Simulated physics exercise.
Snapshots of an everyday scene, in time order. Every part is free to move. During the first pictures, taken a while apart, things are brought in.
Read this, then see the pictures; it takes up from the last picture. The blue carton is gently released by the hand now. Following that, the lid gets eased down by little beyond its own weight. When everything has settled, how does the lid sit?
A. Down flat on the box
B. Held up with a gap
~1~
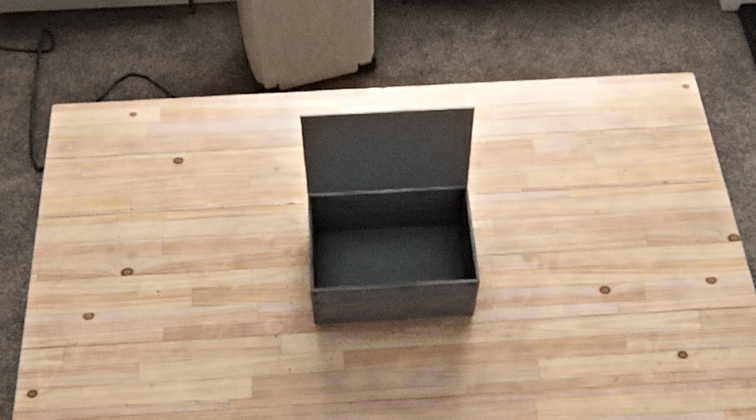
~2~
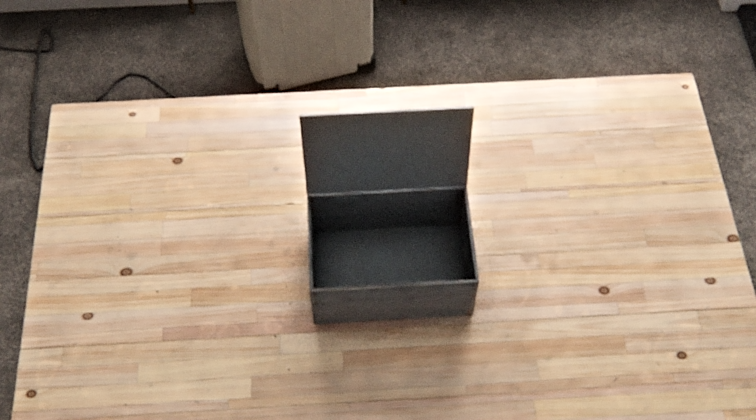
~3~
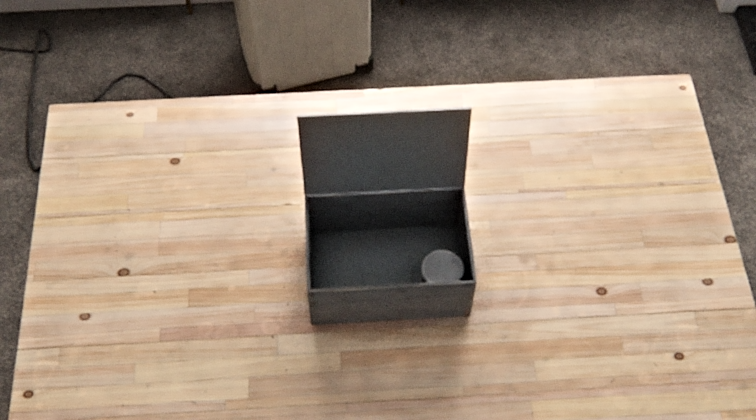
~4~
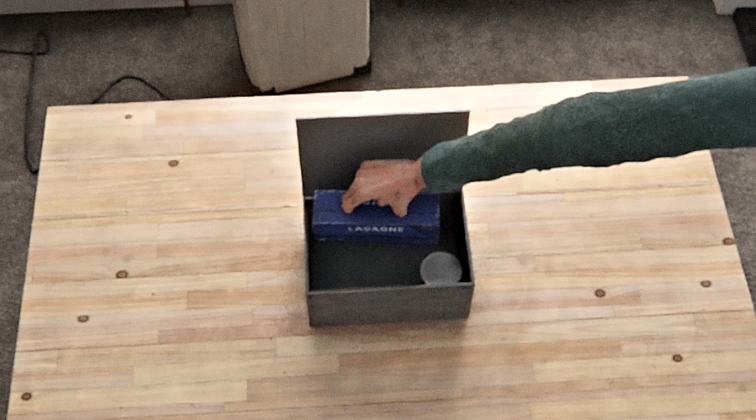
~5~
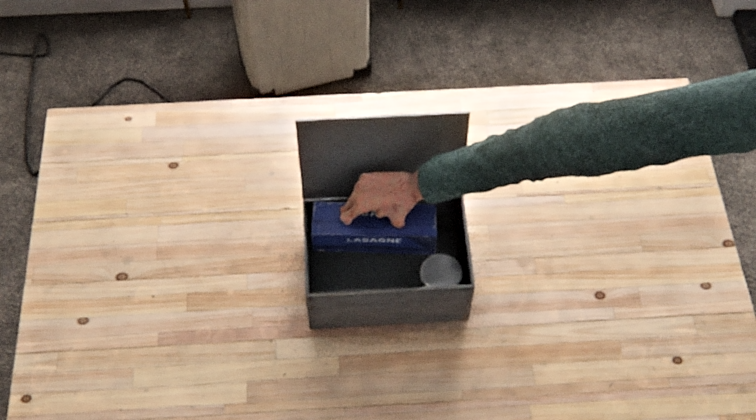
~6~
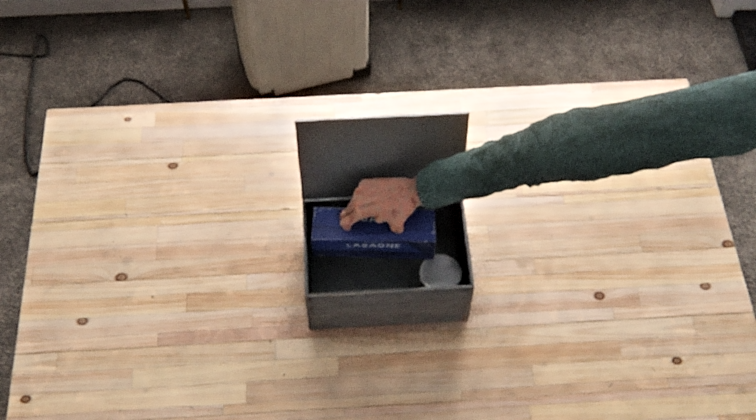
Down flat on the box.
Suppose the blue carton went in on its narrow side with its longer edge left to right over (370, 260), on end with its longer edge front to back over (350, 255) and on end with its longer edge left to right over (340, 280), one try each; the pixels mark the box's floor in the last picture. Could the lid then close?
On the first attempt the lid settles shut, on the second it remains open a bit, and on the third it remains open a bit.
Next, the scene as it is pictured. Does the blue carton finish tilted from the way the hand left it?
Well, the blue carton ends up skewed.
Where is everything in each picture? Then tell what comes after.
The last thing is not in view yet, in the first frame.
The last thing is not in view yet, in the second frame.
The last thing is not in view yet; grey tin (441, 280), in the third frame.
Still above its spot; blue carton (376, 217); grey tin (439, 282), in the fourth frame.
Still above its spot; blue carton (375, 228); grey tin (439, 284), in the fifth frame.
Put in, still held; blue carton (374, 233); grey tin (439, 284), in the sixth frame.
Then, 0.40 s later than the last frame, blue carton on its side near (382, 240).
Then, 1.40 s later than the last frame, lid 72° above the rim; blue carton on its side near (382, 240).
Then, 1.80 s later than the last frame, lid 46° above the rim; blue carton on its side near (382, 240).
Then, 2.20 s later than the last frame, lid 15° above the rim; blue carton on its side near (382, 240).
When it is over, lid shut; lying over in the box, blue carton; grey tin as before. End places, in pixels of the last picture, blue carton near (382, 240).
